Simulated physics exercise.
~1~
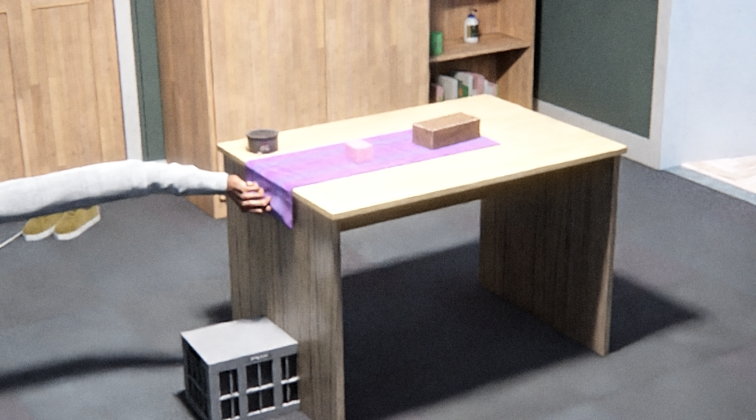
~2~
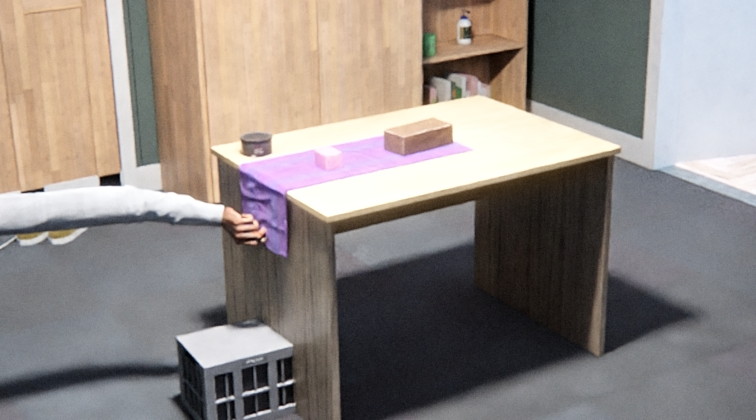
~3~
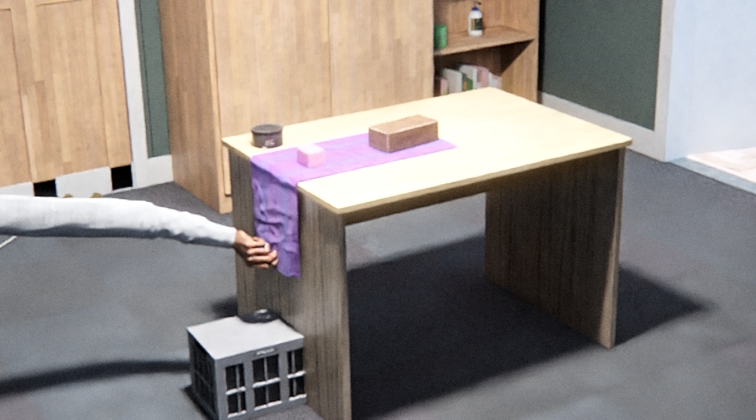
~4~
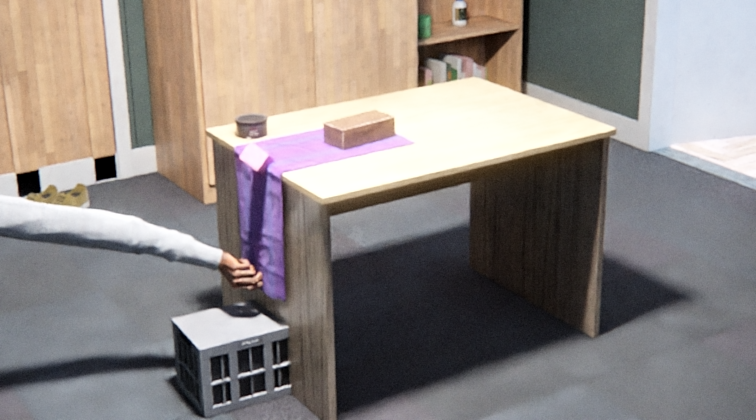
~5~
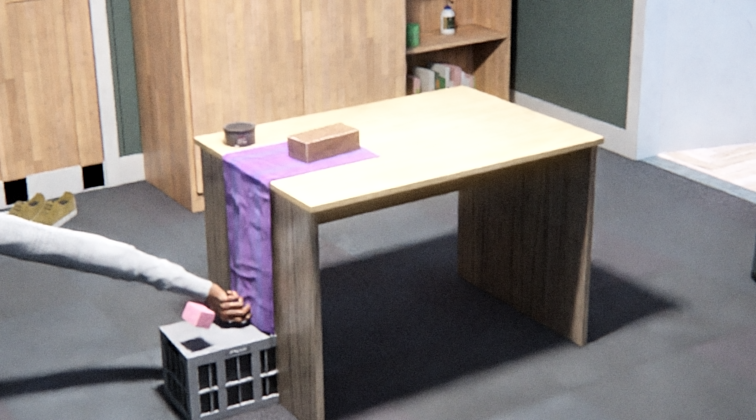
A hand pulled the end of a purple towel down the side of a table toward a grey crate, drawing a pink block and a brick left until the block tumbled off the edge, while the brick and a black tub remained on top.
